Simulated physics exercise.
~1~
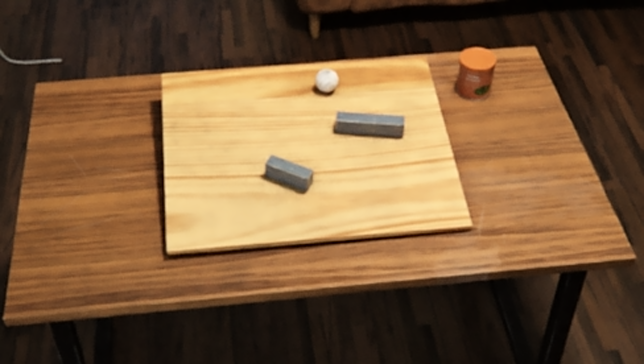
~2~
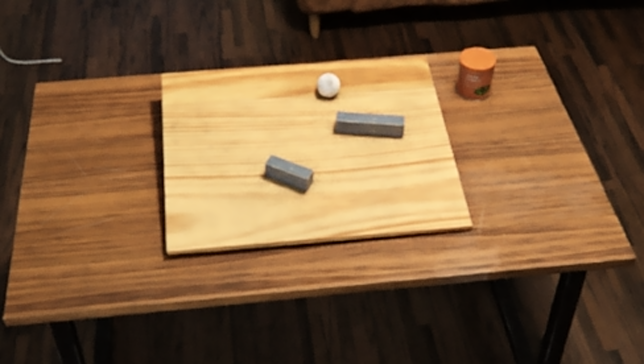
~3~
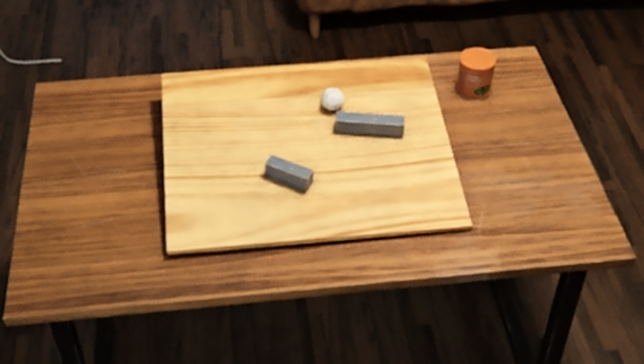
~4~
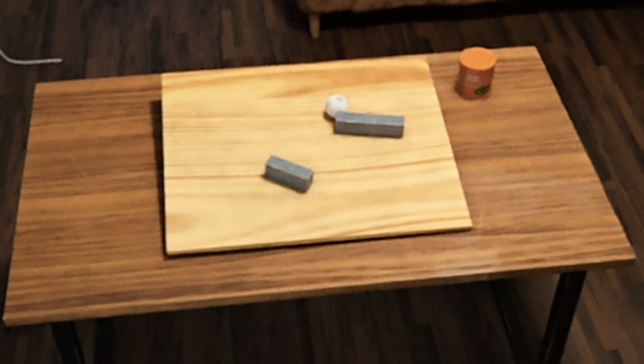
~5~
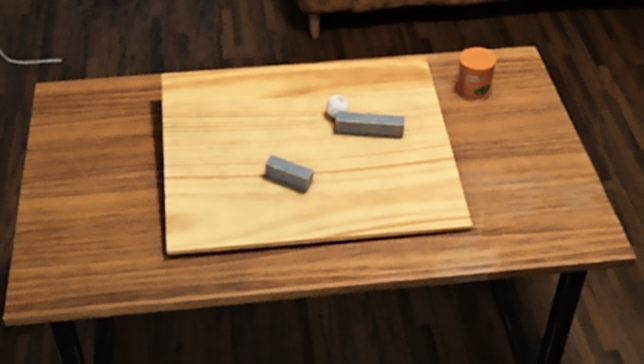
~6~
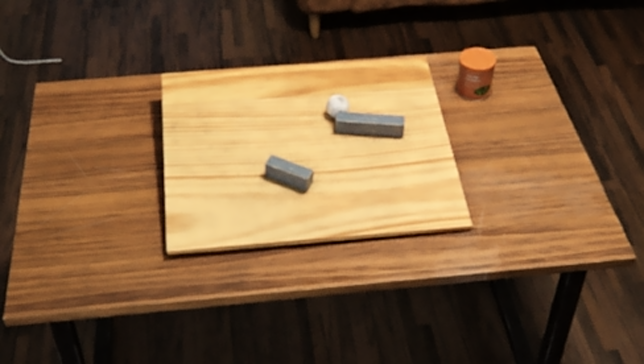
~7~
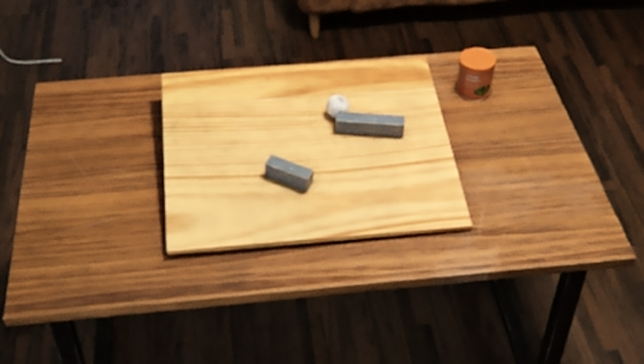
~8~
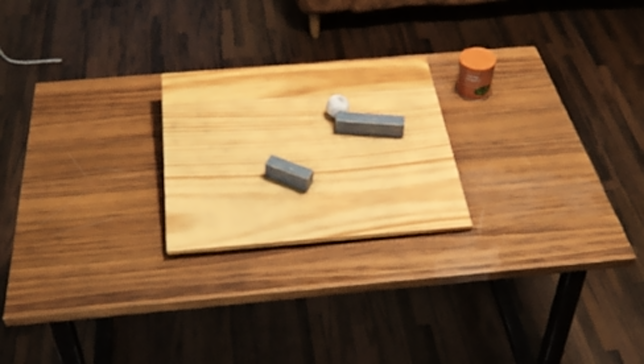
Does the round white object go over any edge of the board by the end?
No, it crosses no edge. It comes to rest on the board against the left end of the upper grey block.
